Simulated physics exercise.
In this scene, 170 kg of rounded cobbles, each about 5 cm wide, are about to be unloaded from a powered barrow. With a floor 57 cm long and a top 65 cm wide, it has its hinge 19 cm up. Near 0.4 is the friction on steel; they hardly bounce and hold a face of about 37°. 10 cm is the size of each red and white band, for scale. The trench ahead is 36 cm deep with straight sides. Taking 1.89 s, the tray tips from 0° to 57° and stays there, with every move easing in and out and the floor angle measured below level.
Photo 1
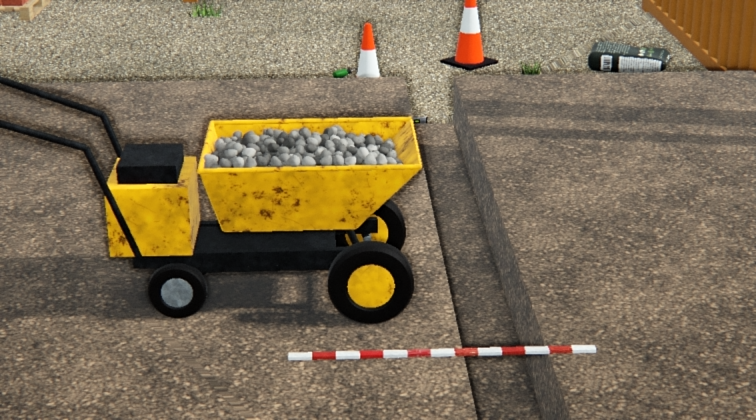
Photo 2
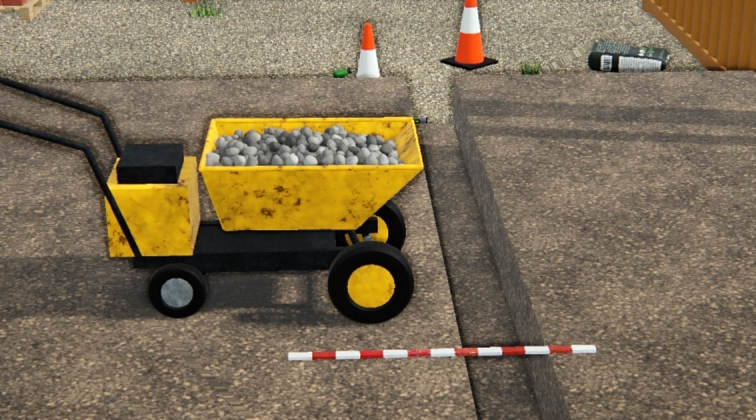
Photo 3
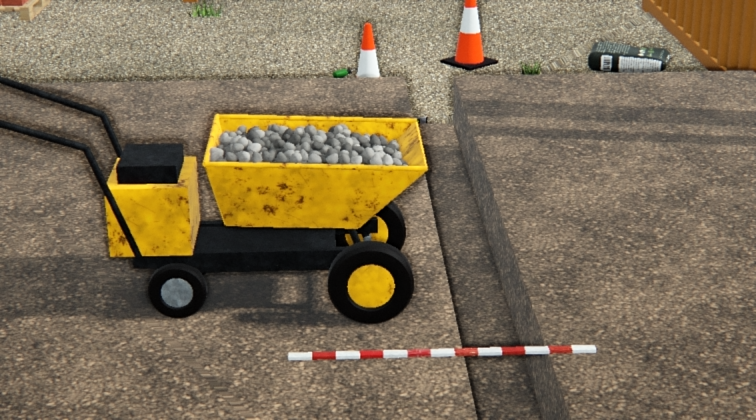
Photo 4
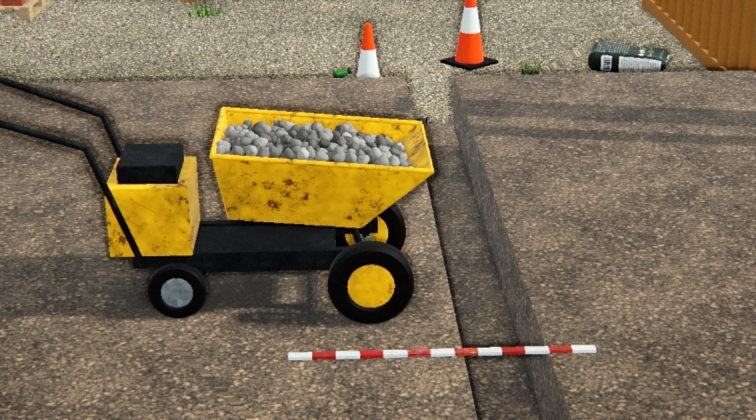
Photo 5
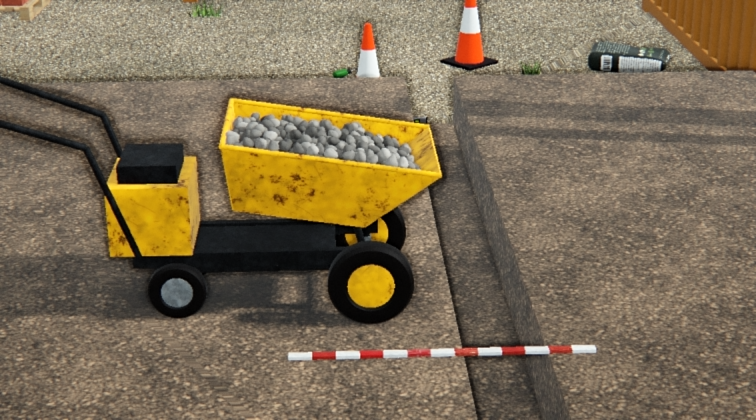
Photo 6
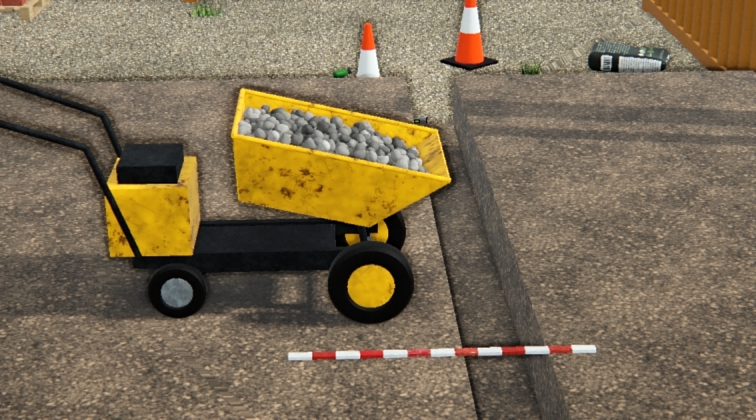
Yellow tray of rounded grey stones tilting gradually down to the right on a stationary powered barrow beside a straight-sided trench.
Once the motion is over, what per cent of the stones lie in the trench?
49 %.
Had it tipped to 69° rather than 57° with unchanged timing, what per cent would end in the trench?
About 45 per cent would end up in the trench.
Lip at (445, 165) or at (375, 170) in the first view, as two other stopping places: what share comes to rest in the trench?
First place roughly 30%, second roughly 80%.
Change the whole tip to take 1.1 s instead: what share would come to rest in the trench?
Roughly 40% would finish there.
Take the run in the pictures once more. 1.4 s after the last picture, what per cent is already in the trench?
About 10%.
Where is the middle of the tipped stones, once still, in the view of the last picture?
The middle should be near (519, 332).
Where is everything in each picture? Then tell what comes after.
In the first picture, the tray is at 0°, its lip at (421, 167); the top of the load is at (294, 136).
In the second picture, lip at (423, 167), floor tilted 1°, highest stones at (295, 135).
In the third picture, lip at (427, 169), floor tilted 3°, highest stones at (293, 134).
In the fourth picture, the tray is at 5°, its lip at (433, 172); the top of the load is at (298, 130).
In the fifth picture, the tray is at 9°, its lip at (441, 176); the top of the load is at (278, 125).
In the sixth picture, the tray is at 14°, its lip at (450, 181); the top of the load is at (266, 119).
Then, 0.8 s after the last picture the floor is at 48°, 100 % in the tray; the foremost stones are at (500, 213).
Then, 1.4 s after the last picture the floor is at 57°, 70 % in the tray, 12 % in the trench, 18 % past the trench; the foremost stones are at (621, 296).
Then, 1.7 s after the last picture the floor is at 57°, 47 % in the tray, 19 % in the trench, 34 % past the trench; the foremost stones are at (690, 303).
Then, 3.7 s after the last picture the floor is at 57°, 16 % in the tray, 49 % in the trench, 35 % past the trench; the foremost stones are at (720, 285).
